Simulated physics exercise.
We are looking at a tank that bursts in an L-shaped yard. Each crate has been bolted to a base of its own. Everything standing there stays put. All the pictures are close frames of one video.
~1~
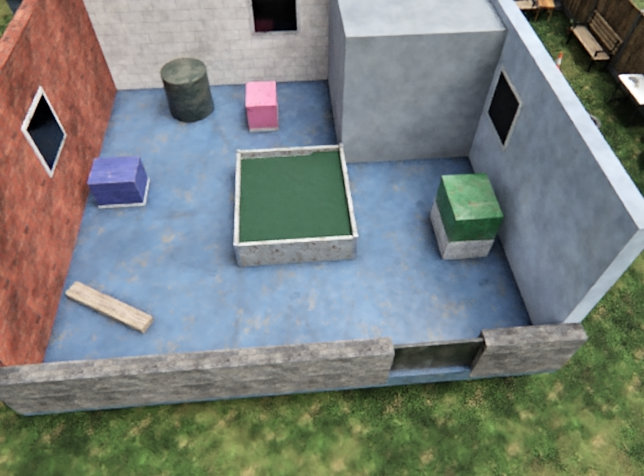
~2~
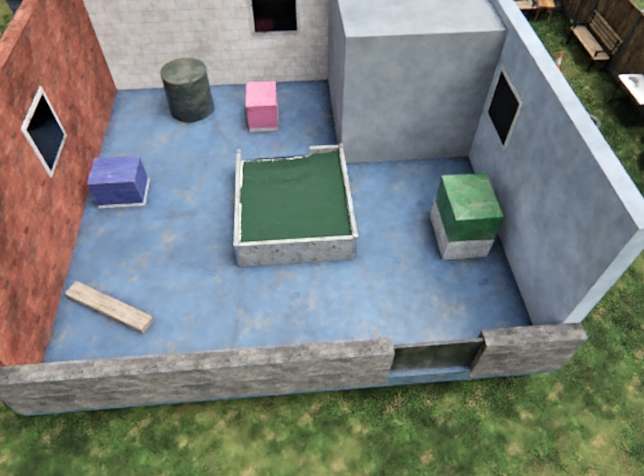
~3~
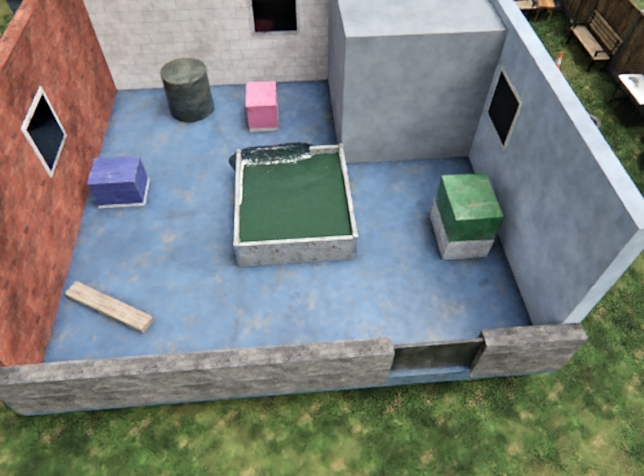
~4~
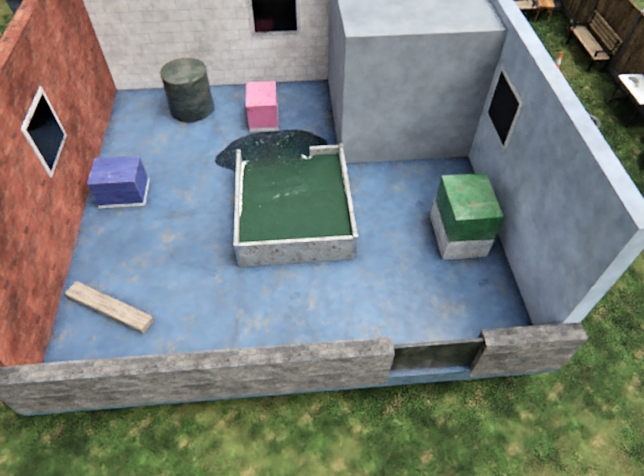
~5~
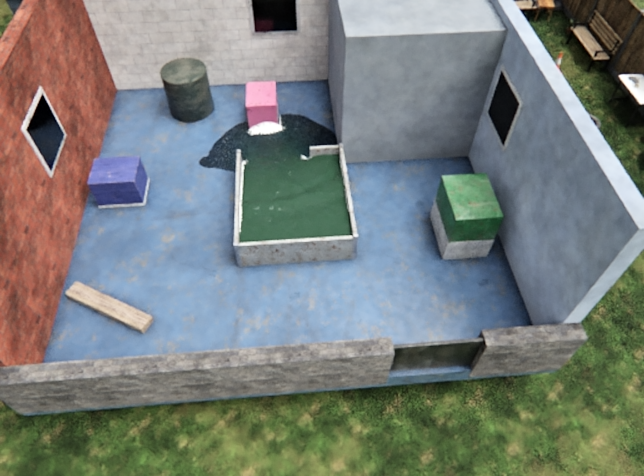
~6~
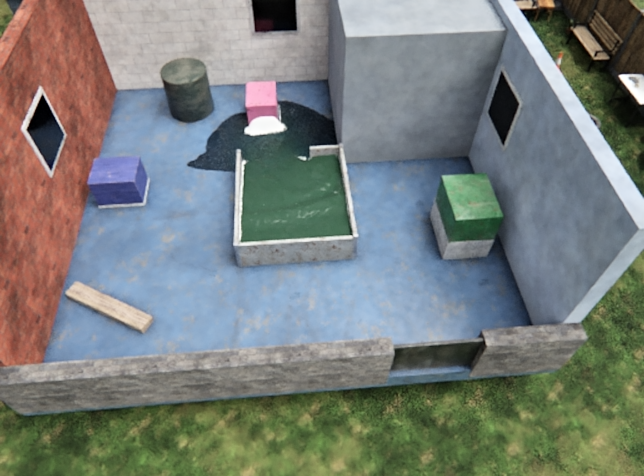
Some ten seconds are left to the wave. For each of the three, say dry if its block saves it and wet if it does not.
Green crate: Dry; pink crate: Wet; blue crate: Wet.
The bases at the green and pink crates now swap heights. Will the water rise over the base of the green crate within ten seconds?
As it turns out, the green crate stays unflooded.
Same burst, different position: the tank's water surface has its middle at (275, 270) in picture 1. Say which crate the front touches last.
Last of all, it's the green crate.
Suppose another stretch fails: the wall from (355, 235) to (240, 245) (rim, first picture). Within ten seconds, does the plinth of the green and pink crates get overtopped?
Note: Green one is left dry; pink one is left dry.
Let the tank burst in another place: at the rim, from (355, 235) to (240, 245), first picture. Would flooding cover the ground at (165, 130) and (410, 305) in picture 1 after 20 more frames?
Waterless, submerged.
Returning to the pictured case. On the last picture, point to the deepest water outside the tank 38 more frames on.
Approximate pixel: (142, 178).
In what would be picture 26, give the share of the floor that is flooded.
That works out at 35 %.
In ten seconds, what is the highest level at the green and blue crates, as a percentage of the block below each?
I'd say 0 per cent for the first one and 320 per cent for the second.
A moment on, water covers 15 % of the floor; the green crate not reached, the pink crate water round its plinth, the blue crate not reached.
Next, water covers 25 % of the floor; the green crate not reached, the pink crate water round its plinth, the blue crate not reached.
Then, water covers 35 % of the floor; the green crate not reached, the pink crate water round its plinth, the blue crate water round its plinth.
Later, water covers 45 % of the floor; the green crate not reached, the pink crate water round its plinth, the blue crate water round its plinth.
In the end, water covers 70 % of the floor; the green crate stayed above the water, the pink crate was topped, the blue crate was topped.
